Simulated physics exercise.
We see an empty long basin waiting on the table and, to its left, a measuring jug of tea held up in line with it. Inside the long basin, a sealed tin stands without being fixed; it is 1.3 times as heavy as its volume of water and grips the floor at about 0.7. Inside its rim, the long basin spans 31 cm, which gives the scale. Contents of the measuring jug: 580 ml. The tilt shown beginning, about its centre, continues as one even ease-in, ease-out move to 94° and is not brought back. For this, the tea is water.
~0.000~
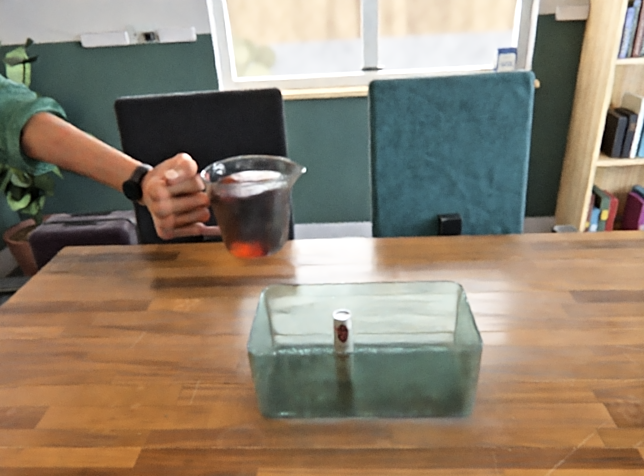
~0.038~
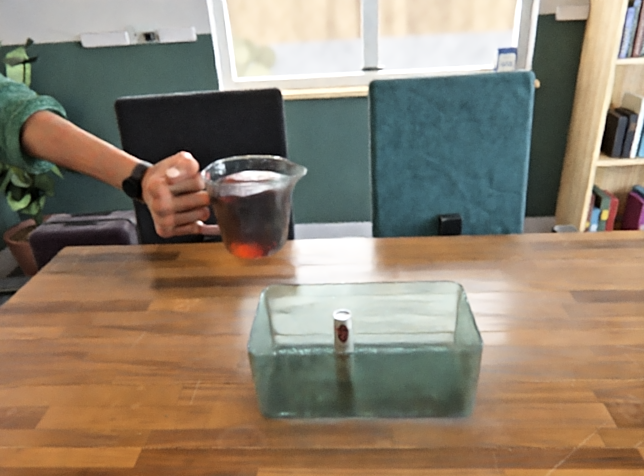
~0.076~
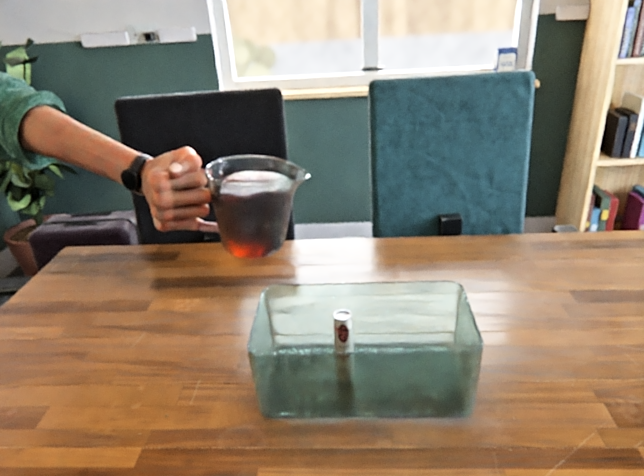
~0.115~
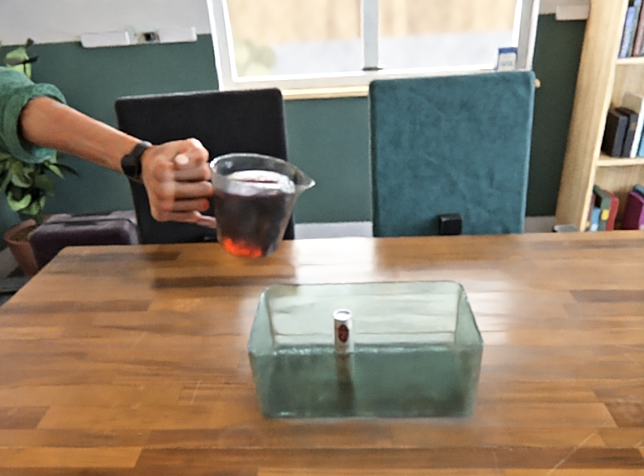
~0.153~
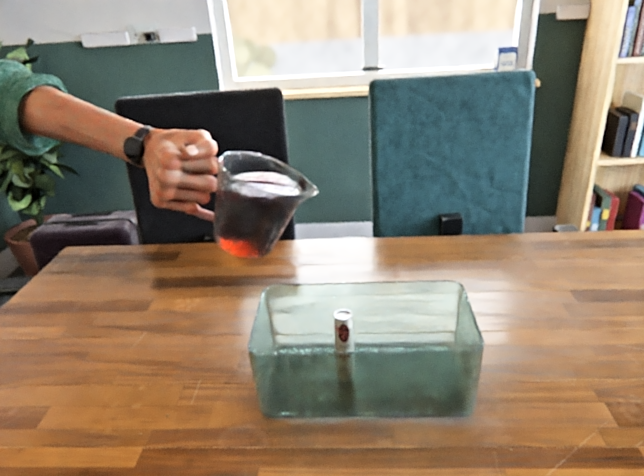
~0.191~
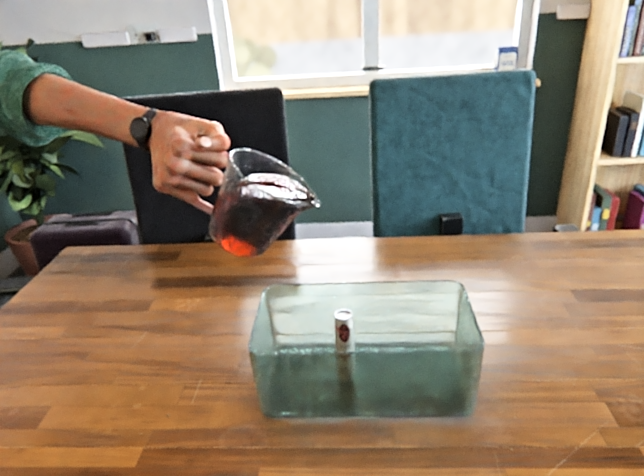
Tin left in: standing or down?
Here's my call: It does not tip.
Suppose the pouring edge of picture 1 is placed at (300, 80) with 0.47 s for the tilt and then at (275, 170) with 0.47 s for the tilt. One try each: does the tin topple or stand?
Run one: It does not tip. Run two: It tumbles.
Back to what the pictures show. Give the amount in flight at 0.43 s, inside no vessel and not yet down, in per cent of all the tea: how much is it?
Estimate: Some 40 % of the total.
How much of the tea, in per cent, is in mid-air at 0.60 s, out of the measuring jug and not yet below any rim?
Roughly 22 per cent.
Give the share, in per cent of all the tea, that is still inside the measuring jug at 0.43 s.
About 48 per cent.
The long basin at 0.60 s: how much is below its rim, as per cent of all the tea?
Some 64 percent of the total.
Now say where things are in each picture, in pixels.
The first frame shows tilt 0°; pouring edge (305, 169); surface from (211, 184) to (291, 181); the long basin's rim runs from (256, 317) to (472, 314); the tin's top is at (343, 318).
The second frame shows tilt 2°; pouring edge (306, 171); surface from (211, 184) to (292, 182).
The third frame shows tilt 6°; pouring edge (309, 175); surface from (214, 182) to (294, 184).
The fourth frame shows tilt 13°; pouring edge (314, 182); surface from (217, 181) to (297, 186).
The fifth frame shows tilt 23°; pouring edge (318, 192); surface from (220, 183) to (304, 189).
The sixth frame shows tilt 33°; pouring edge (321, 204); surface from (221, 195) to (310, 194).
By 0.43 s the tilt is 92° and 48 per cent is still to pour; the tin stands where it began.
By 0.60 s the tilt is 94° and 14 per cent is still to pour; the tin stands where it began.
By 0.77 s the tilt is 94° and 3 per cent is still to pour; the tin stands where it began.
By 0.97 s the tilt is 94° and 1 per cent is still to pour; the tin stands where it began.
At rest the tin stands where it began.
